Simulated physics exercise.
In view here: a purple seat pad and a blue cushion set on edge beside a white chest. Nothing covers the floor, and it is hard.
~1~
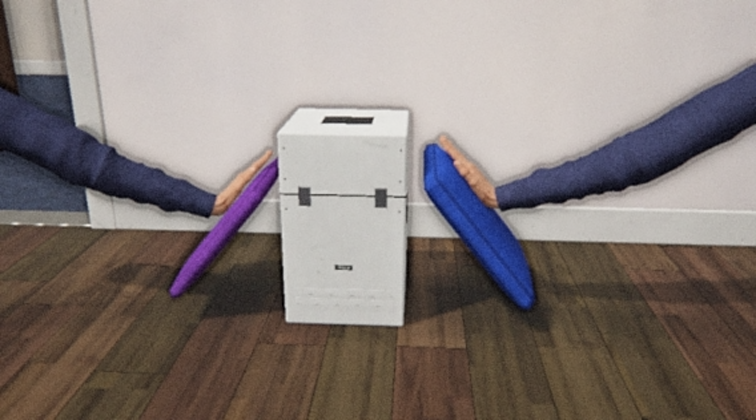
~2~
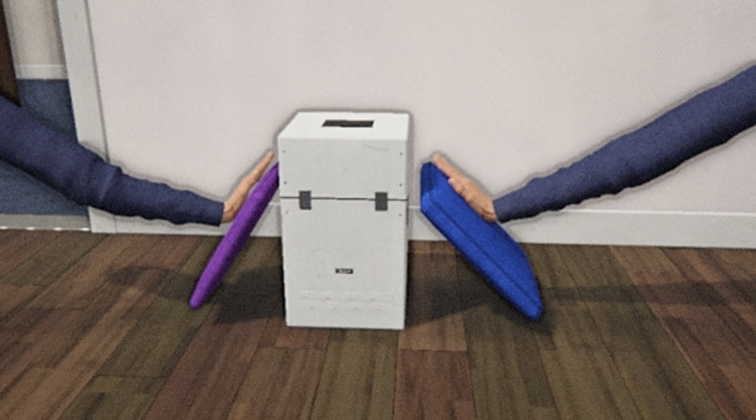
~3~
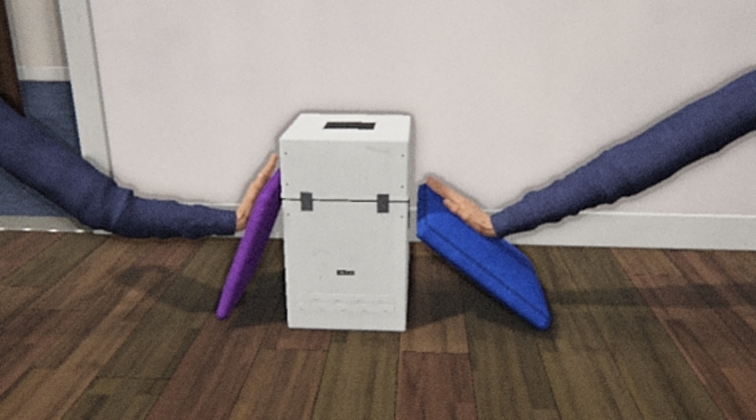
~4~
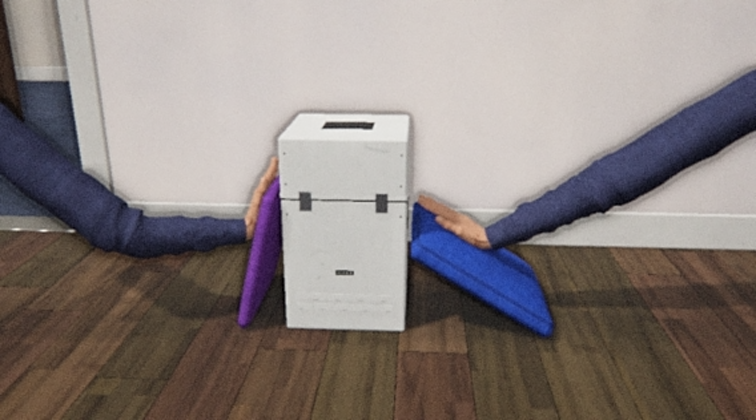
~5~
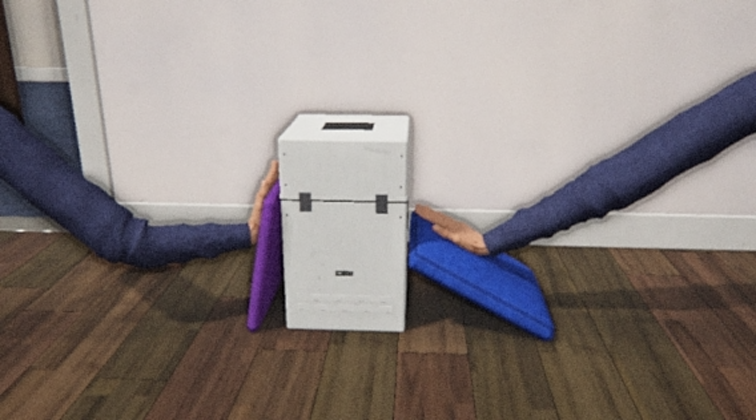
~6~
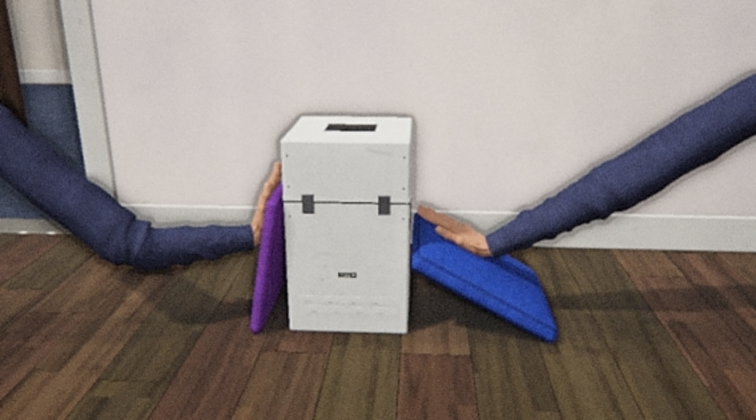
Two hands press a purple pad upright and a blue cushion lower against a white chest.
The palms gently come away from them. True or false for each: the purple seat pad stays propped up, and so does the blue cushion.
Purple seat pad: True; blue cushion: False.
Then, 0.38 s after the last picture, seat pad leaning near (279, 244); cushion flat on the floor near (486, 294).
At rest, seat pad leaning near (279, 244); cushion flat on the floor near (485, 297). The purple seat pad holds its lean and the blue cushion slides down flat.
